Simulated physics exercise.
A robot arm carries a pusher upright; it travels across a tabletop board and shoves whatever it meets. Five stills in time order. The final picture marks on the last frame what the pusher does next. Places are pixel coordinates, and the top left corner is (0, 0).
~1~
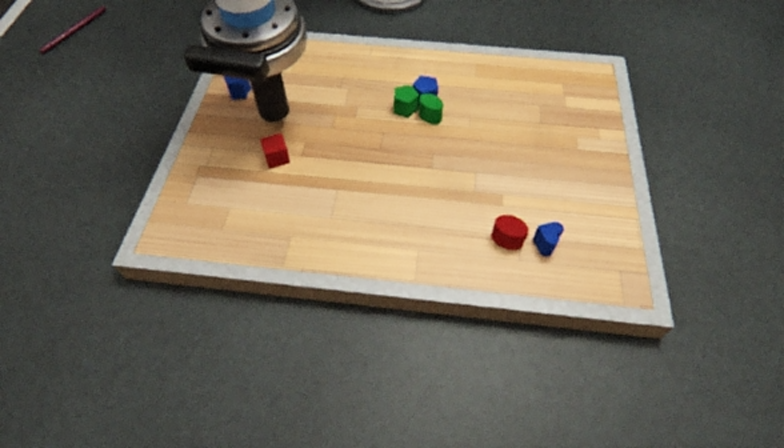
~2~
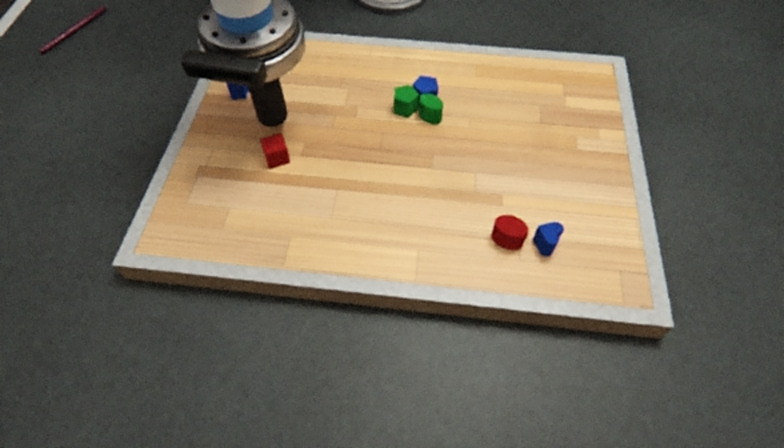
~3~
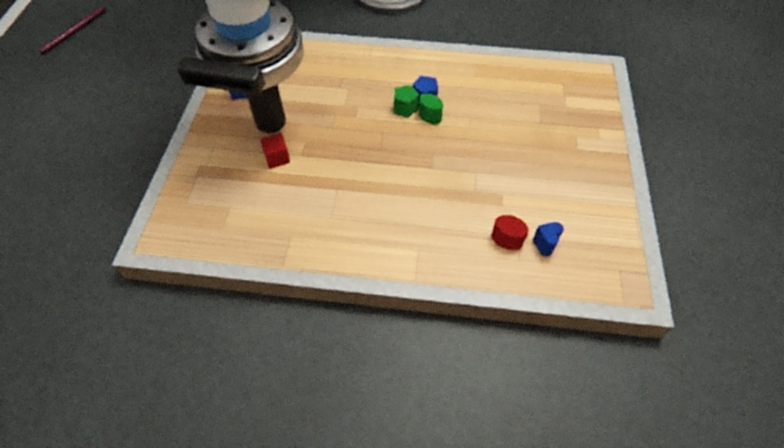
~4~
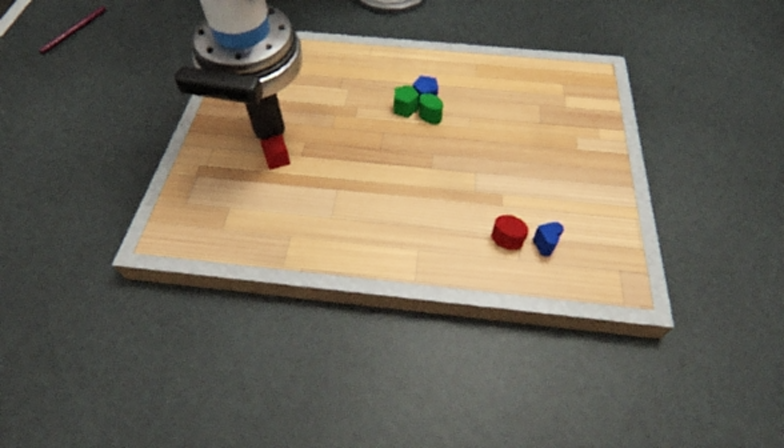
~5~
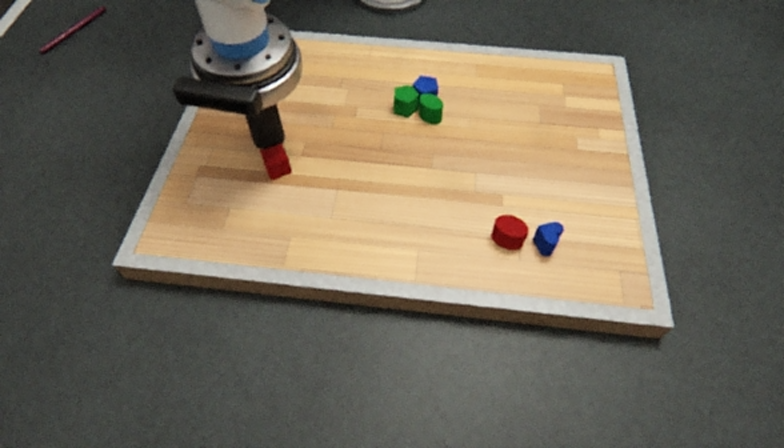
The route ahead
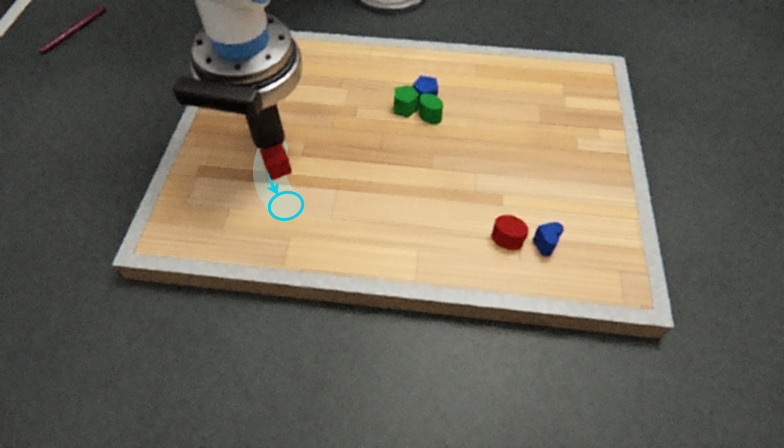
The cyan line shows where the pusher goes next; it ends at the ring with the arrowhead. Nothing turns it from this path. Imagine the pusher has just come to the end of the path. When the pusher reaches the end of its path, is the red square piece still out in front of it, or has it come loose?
I'd say it is still being pushed.
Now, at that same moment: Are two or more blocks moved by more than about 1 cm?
The answer is no.
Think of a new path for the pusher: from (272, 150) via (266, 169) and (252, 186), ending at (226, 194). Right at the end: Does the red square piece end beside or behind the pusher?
The answer is yes.
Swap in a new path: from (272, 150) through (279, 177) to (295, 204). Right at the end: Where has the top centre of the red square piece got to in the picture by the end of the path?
At pixel (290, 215).
The drawn path runs from (272, 150) through (269, 169) and (274, 188) to (286, 206).
On the path given first. One third of the way, pusher (266, 159); red square piece (275, 174), turned 15° anticlockwise.
Two thirds of the way, pusher (271, 179); red square piece (280, 195).
At the end, pusher (283, 196); red square piece (289, 214).
